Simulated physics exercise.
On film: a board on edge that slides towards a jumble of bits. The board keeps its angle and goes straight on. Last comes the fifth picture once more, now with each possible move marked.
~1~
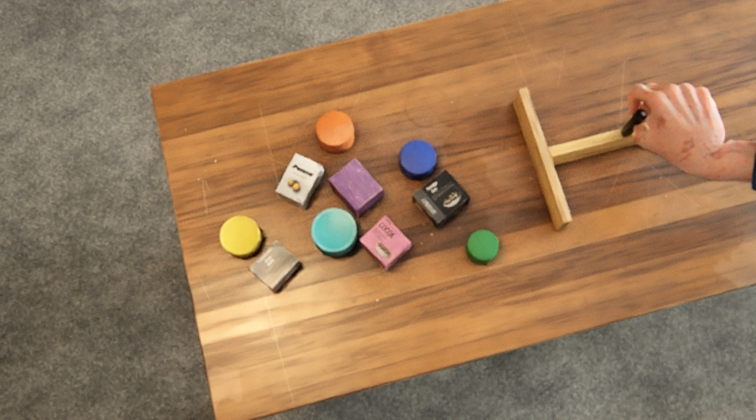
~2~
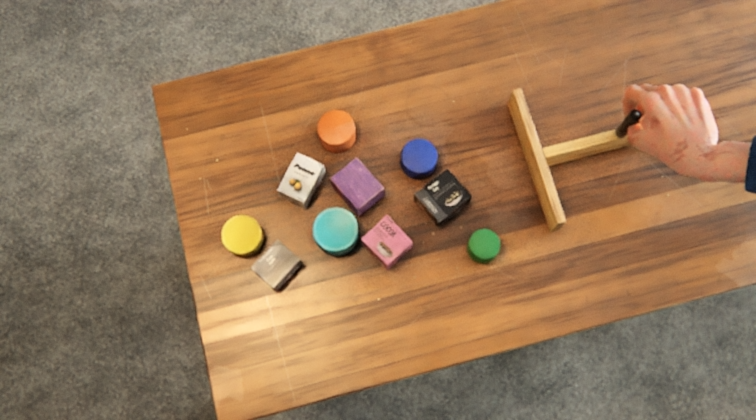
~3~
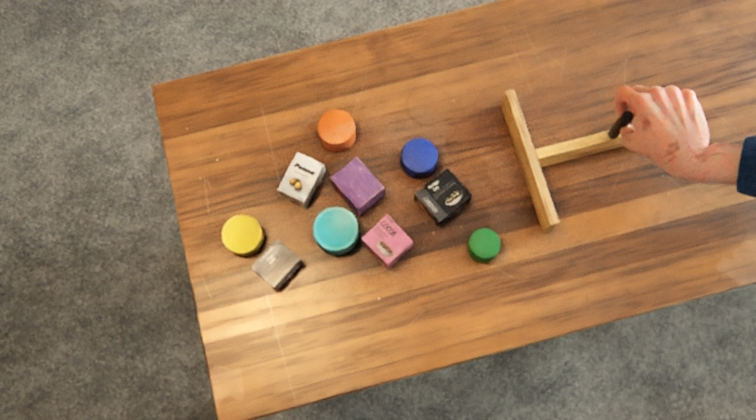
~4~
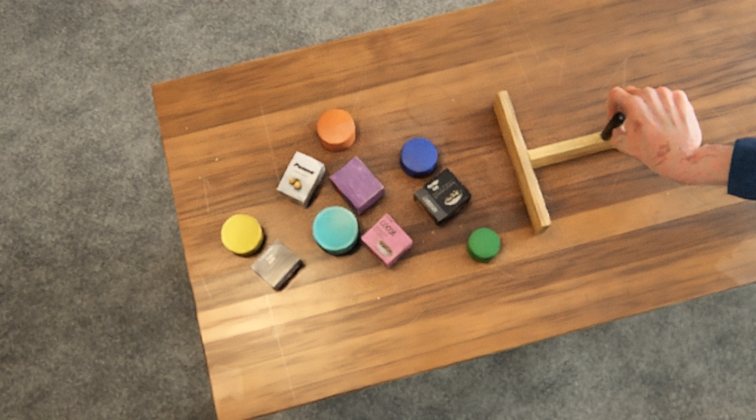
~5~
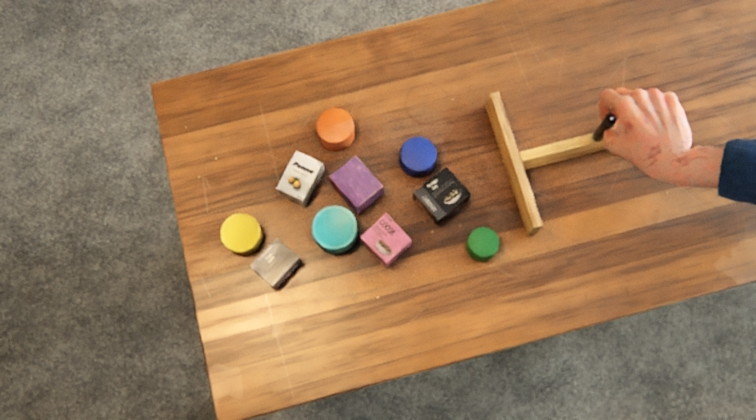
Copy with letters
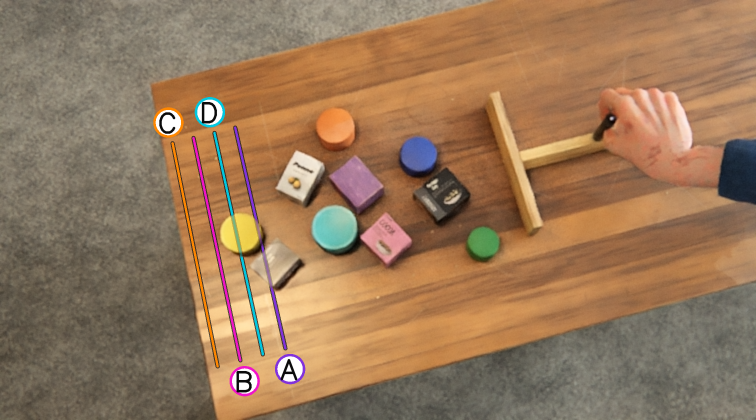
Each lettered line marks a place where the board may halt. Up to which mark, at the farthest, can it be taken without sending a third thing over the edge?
A is the last line within the limit.
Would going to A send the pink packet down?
No.
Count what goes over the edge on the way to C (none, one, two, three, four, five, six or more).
Six or more.
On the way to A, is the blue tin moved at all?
Yes.
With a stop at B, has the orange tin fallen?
No.
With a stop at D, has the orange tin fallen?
No.
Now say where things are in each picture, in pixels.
The first picture shows orange tin (335, 133); green tin (482, 248); blue tin (417, 161).
The second picture shows board (539, 154); purple block (358, 187).
The third picture shows board (532, 155); pink packet (388, 242).
The fourth picture shows board (524, 157); turquoise jar (336, 231).
The fifth picture shows board (516, 158); yellow jar (242, 235); orange tin (336, 130); green tin (483, 245).
On the marked copy, A at (259, 234); B at (216, 245); C at (194, 250); D at (238, 239).
Taking A. A third of the way, board (425, 181); green tin (424, 260); pink packet (380, 245).
Two thirds of the way, board (332, 205); yellow jar (231, 234); grey packet (243, 284).
When it is over, board (258, 224); white packet over the edge; yellow jar over the edge; two fallen.
As for the rest, B drops five; C drops eight; D drops three.
